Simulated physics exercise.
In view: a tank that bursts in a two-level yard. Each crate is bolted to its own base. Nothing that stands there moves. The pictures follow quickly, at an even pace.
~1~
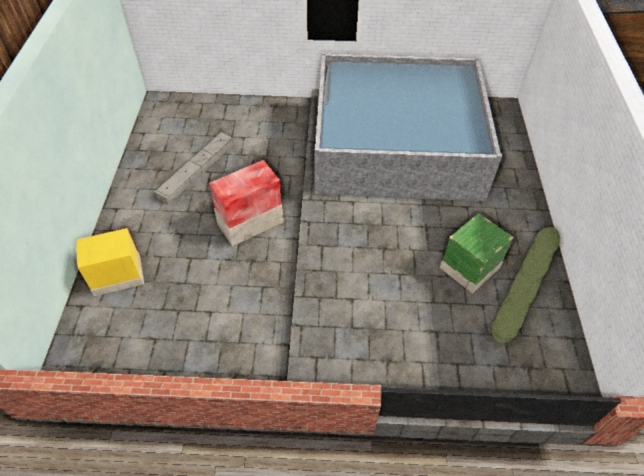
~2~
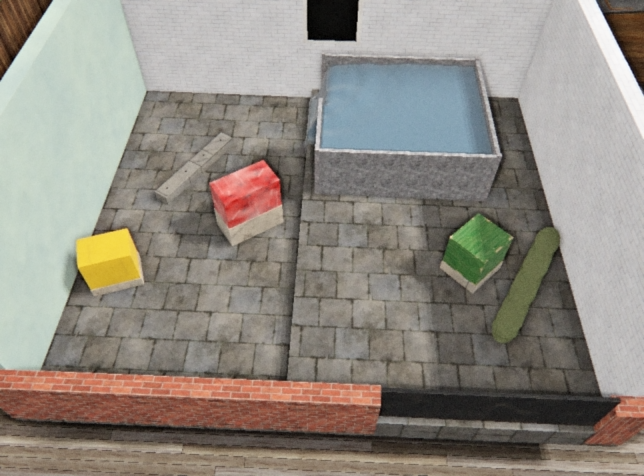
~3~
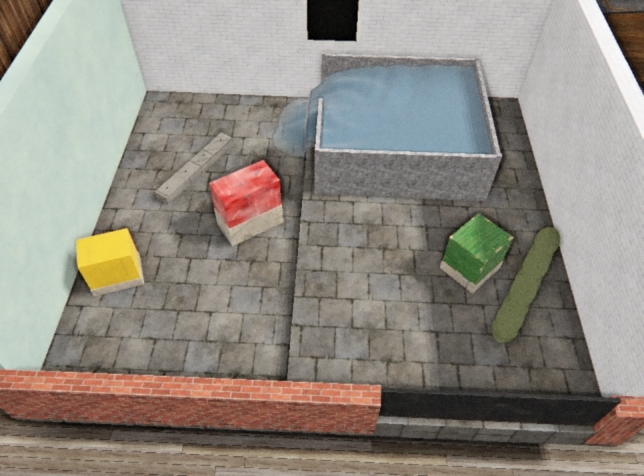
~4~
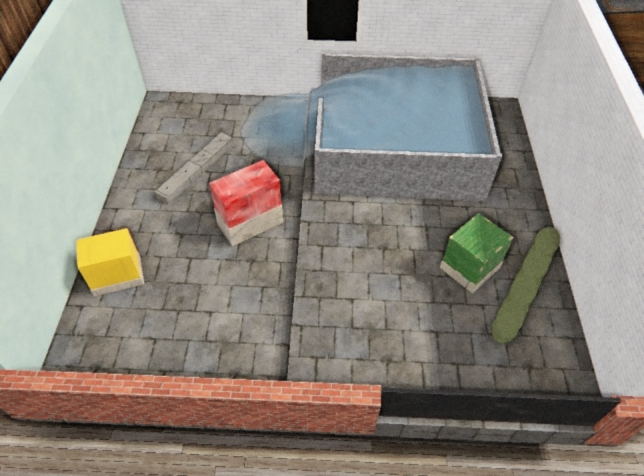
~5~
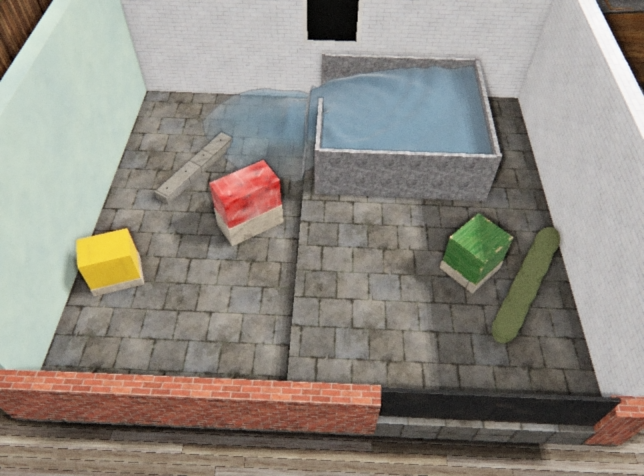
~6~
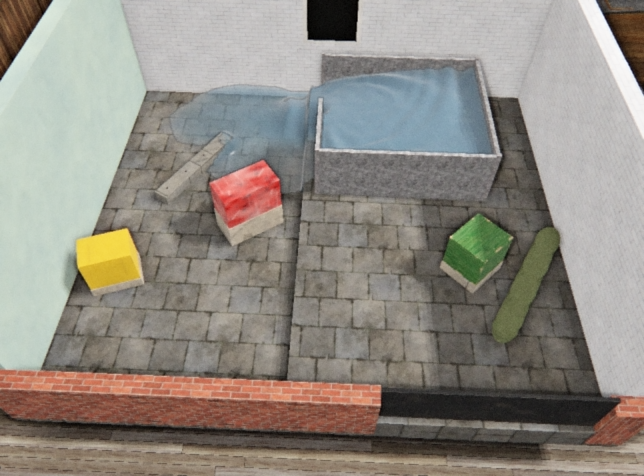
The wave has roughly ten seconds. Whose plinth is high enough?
One by one: The red crate stays dry; the yellow crate gets wet; the green crate stays dry.
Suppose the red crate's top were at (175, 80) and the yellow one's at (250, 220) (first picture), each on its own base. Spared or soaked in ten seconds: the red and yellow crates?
One by one: The red one takes water, the yellow one gets wet.
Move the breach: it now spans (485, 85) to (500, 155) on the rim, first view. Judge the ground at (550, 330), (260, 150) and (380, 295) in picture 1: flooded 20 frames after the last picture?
One after the other: Wet, free of water, awash.
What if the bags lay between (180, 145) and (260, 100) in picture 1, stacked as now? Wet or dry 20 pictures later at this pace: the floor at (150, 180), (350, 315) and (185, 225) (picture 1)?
In turn: Wet, not flooded, awash.
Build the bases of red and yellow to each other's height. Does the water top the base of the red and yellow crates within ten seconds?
Red crate takes water; yellow crate gets wet.
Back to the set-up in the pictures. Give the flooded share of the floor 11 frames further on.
About 30 per cent.
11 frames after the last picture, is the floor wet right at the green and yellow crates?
Then: At green not reached, at yellow touched.
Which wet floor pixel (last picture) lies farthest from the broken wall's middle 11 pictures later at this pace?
Around (74, 284).
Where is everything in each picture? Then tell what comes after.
The water tank at (403, 105) is whole and still, in the first frame.
The front is at (311, 142), out from the gap at (324, 108), in the second frame.
The front is at (281, 146), out from the gap at (324, 108), in the third frame.
The front is at (245, 135), out from the gap at (324, 110), in the fourth frame.
Water pours out at (324, 110) and has run to (209, 119), in the fifth frame.
The front is at (174, 117), out from the gap at (324, 109), in the sixth frame.
A moment on, water covers 25 % of the floor; the red crate water round its plinth, the yellow crate not reached, the green crate not reached.
Next, water covers 30 % of the floor; the red crate water round its plinth, the yellow crate water round its plinth, the green crate not reached.
Then, water covers 45 % of the floor; the red crate water round its plinth, the yellow crate water round its plinth, the green crate not reached.
Later, water covers 70 % of the floor; the red crate water round its plinth, the yellow crate water round its plinth, the green crate not reached.
In the end, water covers 85 % of the floor; the red crate stayed above the water, the yellow crate was topped, the green crate stayed above the water.
